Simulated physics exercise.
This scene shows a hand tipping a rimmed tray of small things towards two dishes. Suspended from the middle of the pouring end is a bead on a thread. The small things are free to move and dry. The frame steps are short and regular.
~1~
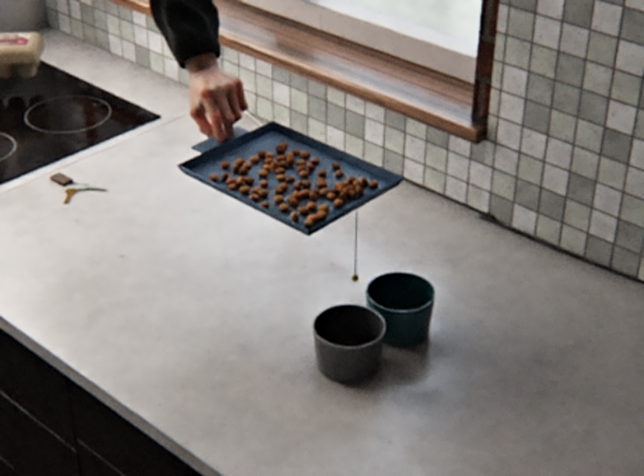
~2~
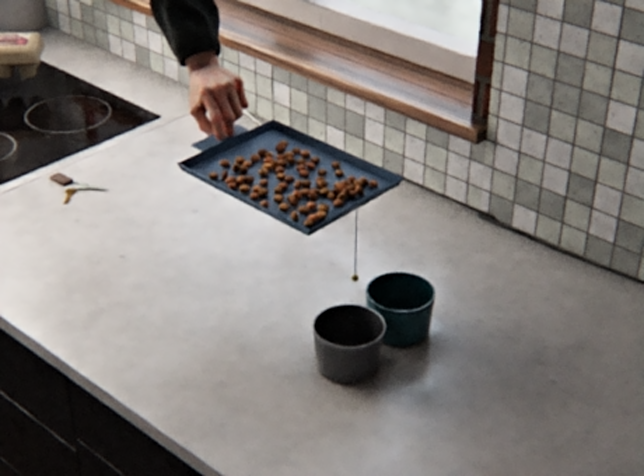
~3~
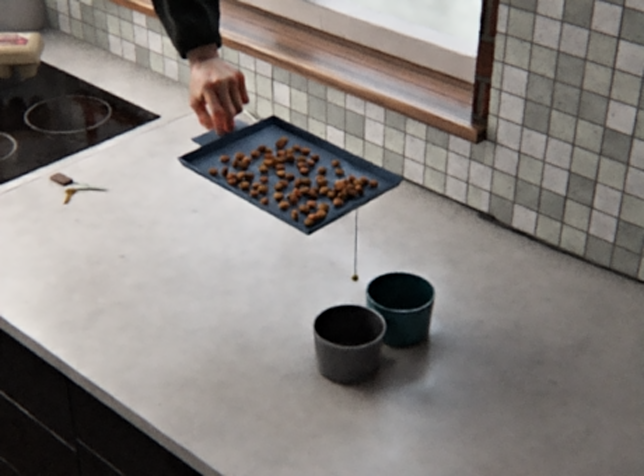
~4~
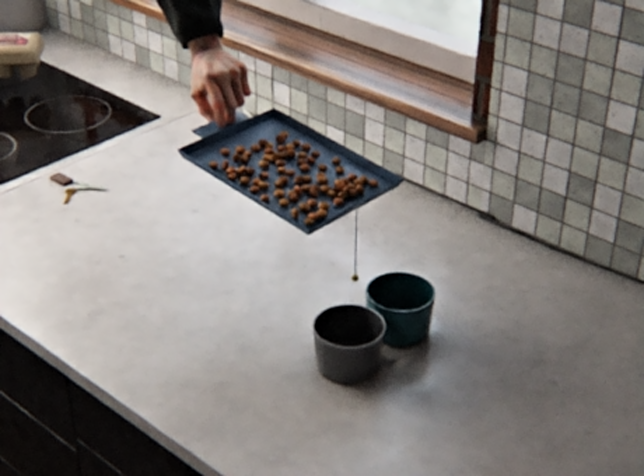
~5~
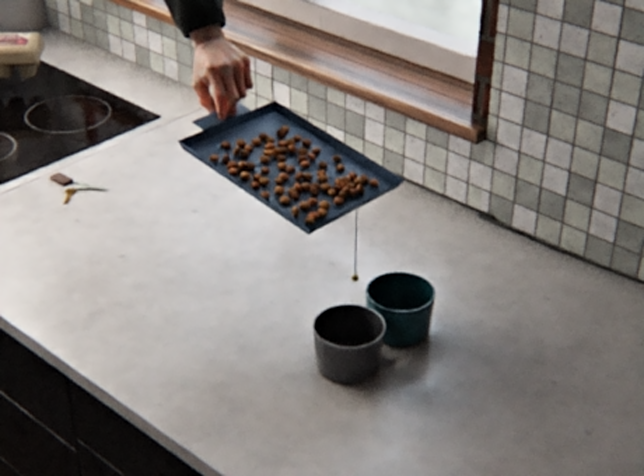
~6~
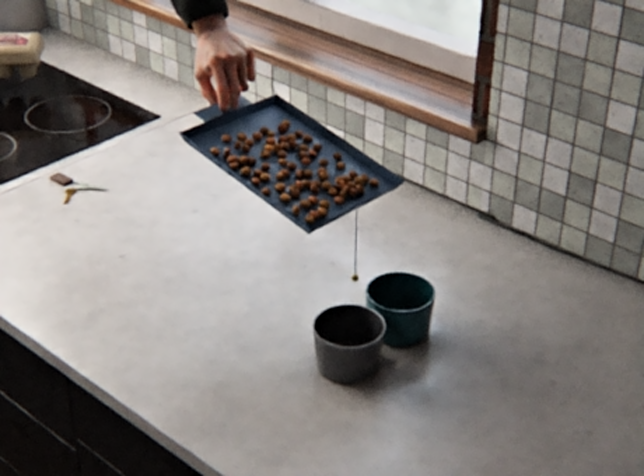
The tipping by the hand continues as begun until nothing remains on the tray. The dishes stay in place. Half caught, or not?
The greater share ends up in the dishes.
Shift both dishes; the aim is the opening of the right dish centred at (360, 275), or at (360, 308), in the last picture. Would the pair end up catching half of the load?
Taking them in turn, it's short of half and then short of half.
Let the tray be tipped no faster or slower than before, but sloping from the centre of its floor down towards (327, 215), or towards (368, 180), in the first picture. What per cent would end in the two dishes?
Well, 70 percent for one and then 20 percent for the other.
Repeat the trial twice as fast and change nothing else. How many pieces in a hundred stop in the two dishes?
Estimated share: Some 70%.
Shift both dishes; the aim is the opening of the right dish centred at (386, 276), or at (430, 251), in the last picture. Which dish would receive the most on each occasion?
In turn: The right-side dish; the left-side dish.
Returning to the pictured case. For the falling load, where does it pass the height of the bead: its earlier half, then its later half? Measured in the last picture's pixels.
Early half: (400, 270); late half: (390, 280).
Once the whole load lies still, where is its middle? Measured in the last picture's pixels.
The centre comes to rest close to (397, 322).
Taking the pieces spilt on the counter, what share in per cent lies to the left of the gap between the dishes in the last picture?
Reading: Around 20 %.
Just after the last frame, tray tipped steeply; almost all on the tray; about a tenth in the air.
A moment on, tray tipped right over; just a few on the tray; roughly a quarter in the left dish; roughly half in the right dish; roughly a quarter outside both; just a few in the air.
Further on, tray tipped past a quarter turn; roughly a quarter in the left dish; roughly half in the right dish; roughly a third outside both.
When it is over, tray tipped past a quarter turn; roughly a quarter in the left dish; roughly half in the right dish; roughly a third outside both.
